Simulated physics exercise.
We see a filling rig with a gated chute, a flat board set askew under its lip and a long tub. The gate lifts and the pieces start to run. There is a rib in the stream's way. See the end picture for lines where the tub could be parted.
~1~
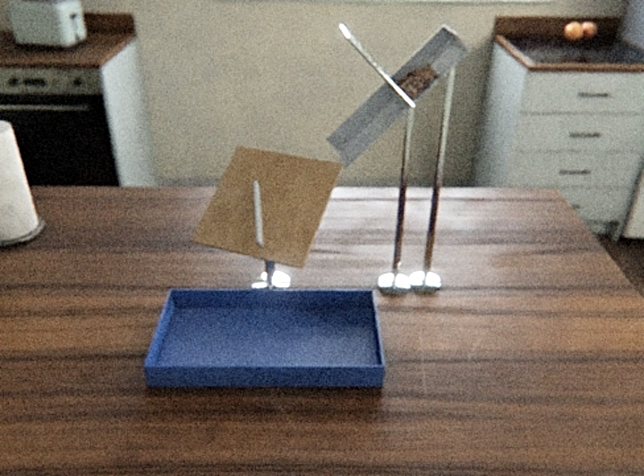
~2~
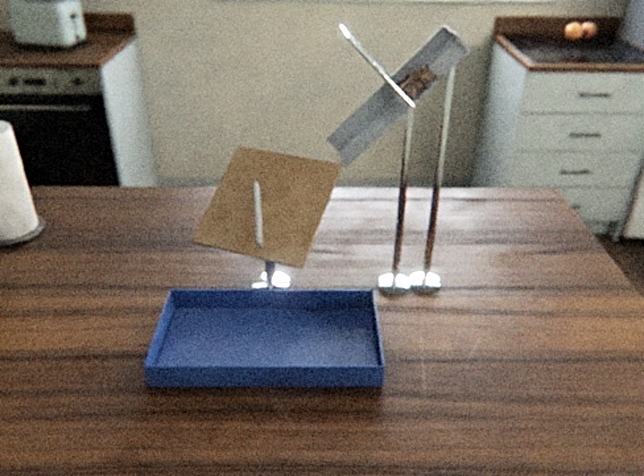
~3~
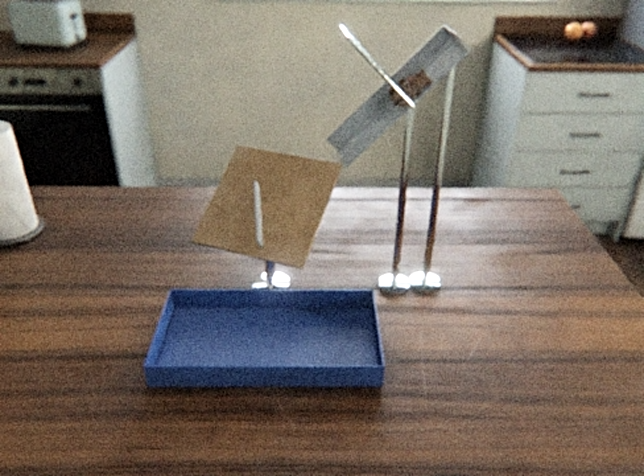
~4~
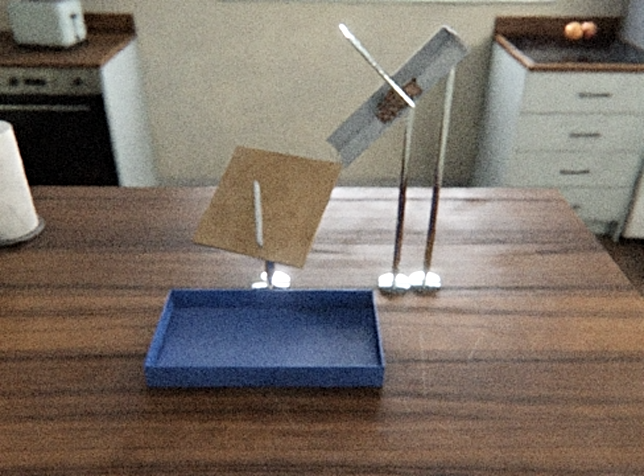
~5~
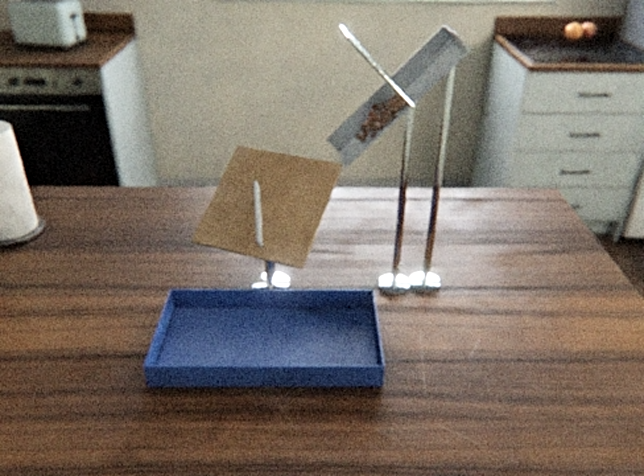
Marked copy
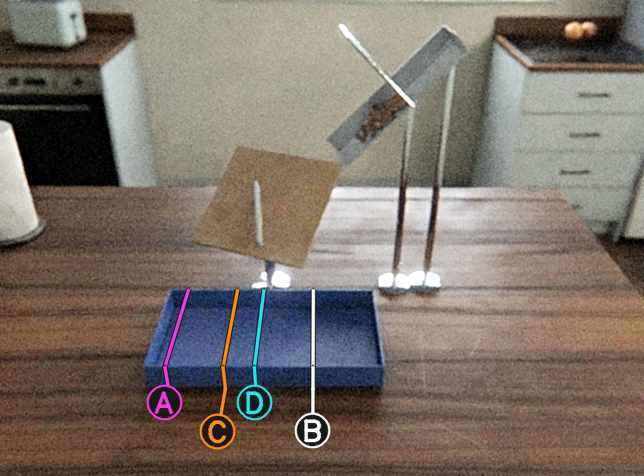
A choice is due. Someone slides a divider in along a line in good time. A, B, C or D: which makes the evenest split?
I would pick line D.
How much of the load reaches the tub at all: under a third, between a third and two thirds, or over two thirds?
Over two thirds.
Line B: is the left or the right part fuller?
Left.
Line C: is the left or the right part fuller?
Right.
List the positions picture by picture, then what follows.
In the first picture, load behind the gate at (412, 82), bits of dog kibble; lip of the chute at (342, 160), sloping fairly steeply.
In the second picture, middle of the board at (267, 202), tilted fairly steeply; middle of its low edge at (245, 254); of its high edge at (288, 154).
In the third picture, front corners of the tub at (144, 366) and (384, 366), empty; front of the load at (396, 103).
In the fourth picture, middle of the load at (400, 100); its front at (379, 116), about a third of the way to the lip; rib from (255, 181) to (258, 241).
In the fifth picture, middle of the load at (386, 114); its front at (359, 137), about two thirds of the way to the lip.
On the marked copy, line A crosses the front rim at (165, 366); line B crosses the front rim at (313, 366); line C crosses the front rim at (223, 366); line D crosses the front rim at (254, 366).
With A, of what is caught, none on the left of the divider, all on the right.
With B, of what is caught, all on the left of the divider, none on the right.
With C, of what is caught, a small part on the left of the divider, nearly all on the right.
With D, of what is caught, about two thirds on the left of the divider, about a third on the right.
